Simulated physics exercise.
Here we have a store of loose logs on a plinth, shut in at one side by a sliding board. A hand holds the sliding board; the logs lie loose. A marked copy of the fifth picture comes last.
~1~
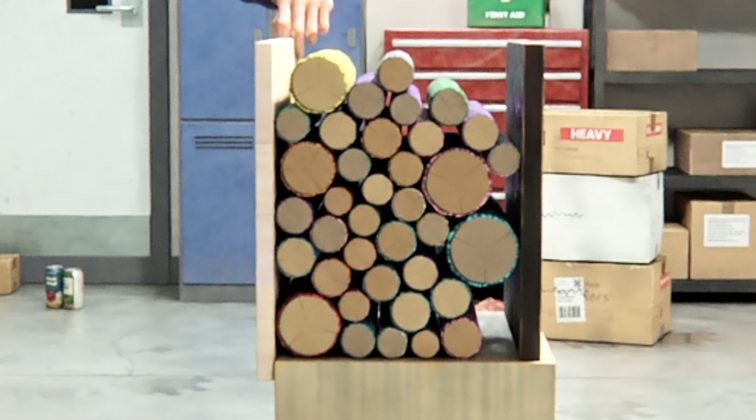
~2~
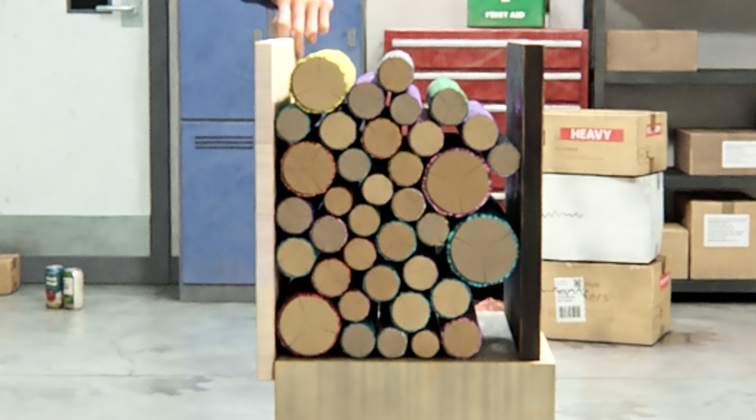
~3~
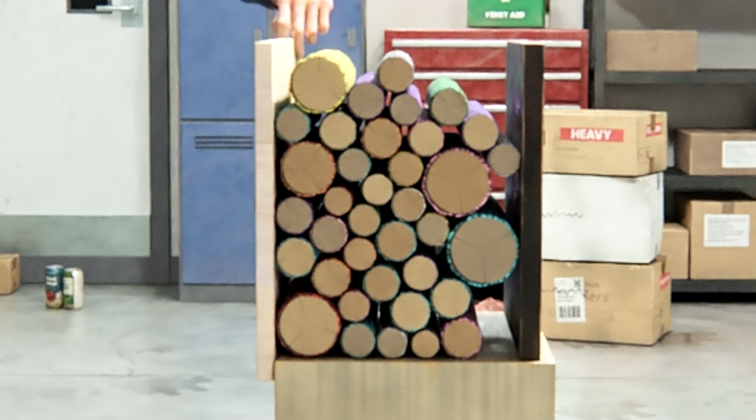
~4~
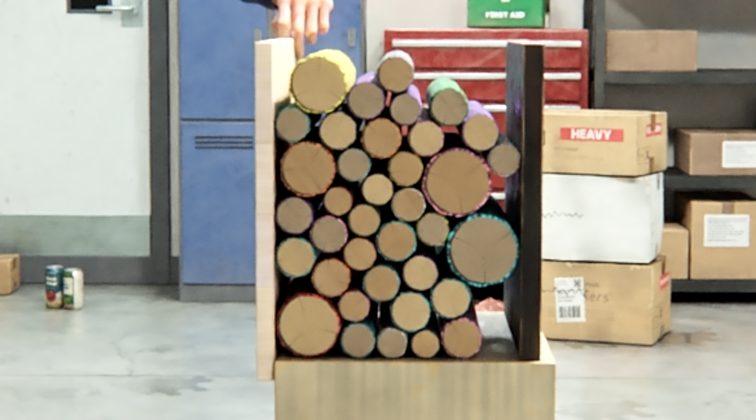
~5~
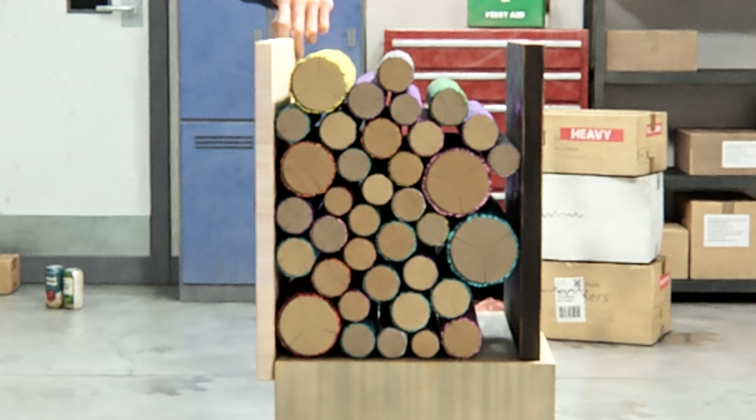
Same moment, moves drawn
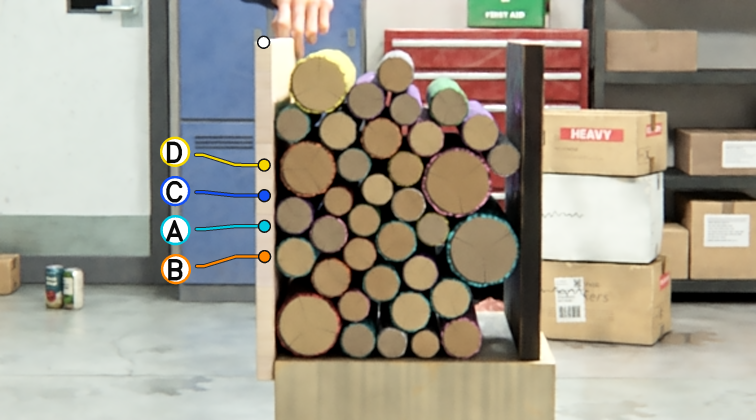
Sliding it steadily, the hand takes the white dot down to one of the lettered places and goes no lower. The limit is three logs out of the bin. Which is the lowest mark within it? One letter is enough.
The lowest mark that will do is C.
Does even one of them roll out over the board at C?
Yes, at C.
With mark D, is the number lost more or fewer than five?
Fewer than five.
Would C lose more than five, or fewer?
At C, fewer than five.
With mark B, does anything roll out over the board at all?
At B: Yes.
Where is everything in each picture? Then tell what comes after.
The first picture shows a log (294, 215); a log (338, 201); a log (405, 169).
The second picture shows a log (405, 169); a log (426, 138).
The third picture shows a log (406, 109); side board (278, 195).
The fourth picture shows a log (308, 325); a log (410, 311).
The fifth picture shows a log (420, 273); a log (294, 215); a log (338, 201).
On the marked copy, A at (265, 226); B at (265, 256); C at (264, 196); D at (264, 165); the white dot at (264, 42).
With C. Early on, top of the board (273, 111).
Further on, top of the board (274, 189).
At the end, top of the board (274, 195), two out over the board.
As for the rest, A more than three out over the board; B more than three out over the board; D none out over the board.
